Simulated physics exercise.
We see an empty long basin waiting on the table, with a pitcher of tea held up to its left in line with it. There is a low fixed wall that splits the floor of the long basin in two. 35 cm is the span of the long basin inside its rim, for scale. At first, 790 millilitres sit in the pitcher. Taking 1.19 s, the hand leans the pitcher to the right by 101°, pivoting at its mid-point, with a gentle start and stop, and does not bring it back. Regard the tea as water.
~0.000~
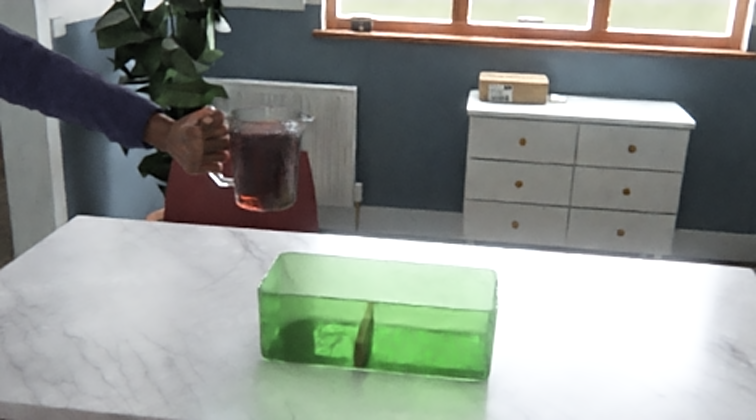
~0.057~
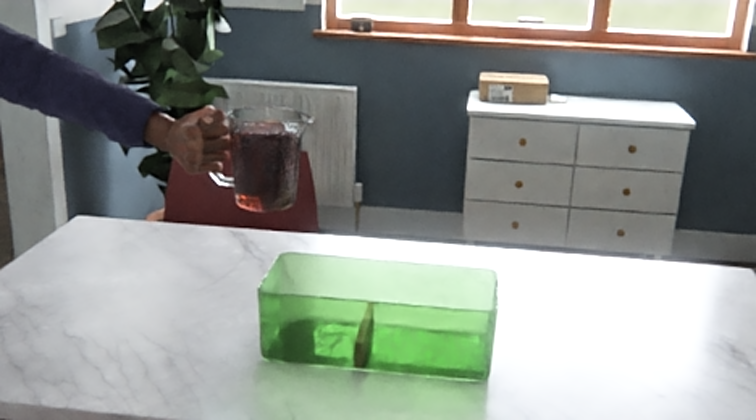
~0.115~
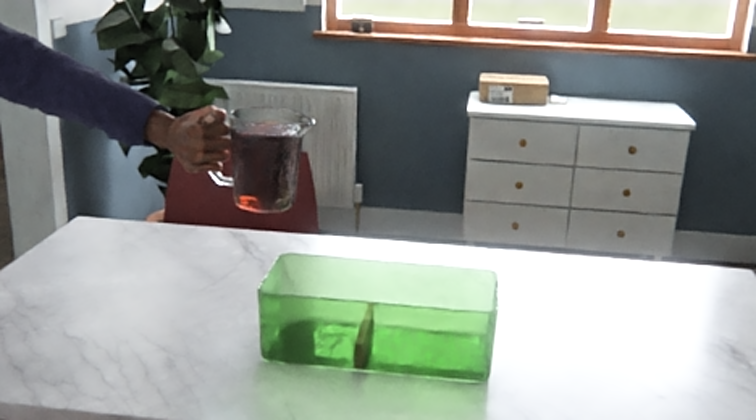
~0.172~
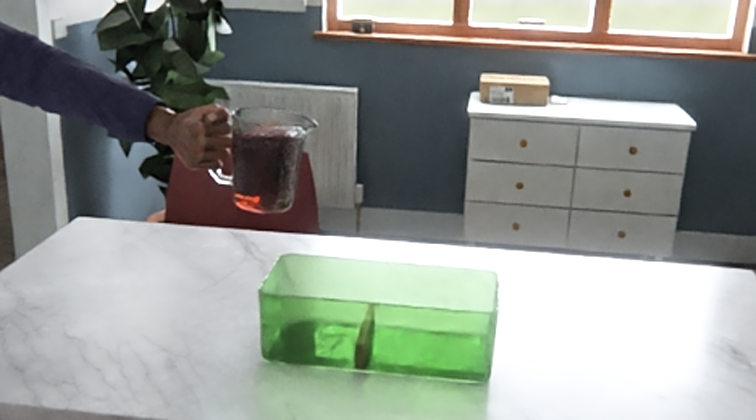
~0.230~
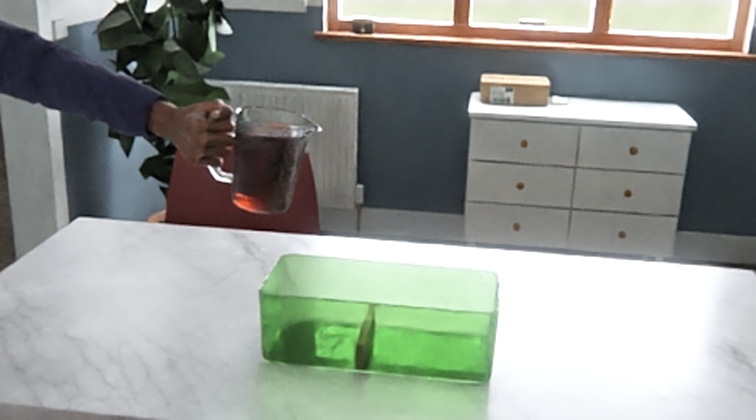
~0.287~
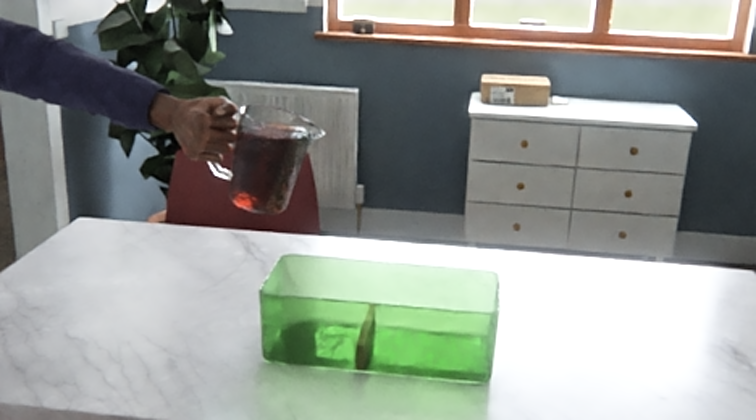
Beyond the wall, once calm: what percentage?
60 out of 100.
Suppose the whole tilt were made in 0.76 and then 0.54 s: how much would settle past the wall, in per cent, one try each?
Respectively 55 and 55 %.
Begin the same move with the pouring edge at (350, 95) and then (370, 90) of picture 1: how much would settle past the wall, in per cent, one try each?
The first try gives around 90 percent, the second around 90 percent.
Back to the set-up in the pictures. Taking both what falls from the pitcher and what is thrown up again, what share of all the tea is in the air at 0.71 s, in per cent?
Roughly 16 %.
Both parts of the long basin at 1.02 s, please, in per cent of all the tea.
Left roughly 7 per cent, right roughly 38.
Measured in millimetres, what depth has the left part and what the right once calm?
14 mm left, 16 mm right.
Then, 0.71 s in, the tilt is 65° and 81 per cent is still to pour, 1 is left of the wall and 3 right of it.
Then, 1.02 s in, the tilt is 96° and 33 per cent is still to pour, 7 is left of the wall and 38 right of it.
Then, 1.34 s in, the tilt is 101° and 4 per cent is still to pour, 31 is left of the wall and 60 right of it.
Then, 1.69 s in, the tilt is 101° and 0 per cent is still to pour, 38 is left of the wall and 60 right of it.
Finally, 38 per cent lies left of the wall, 60 right of it and 1 outside.
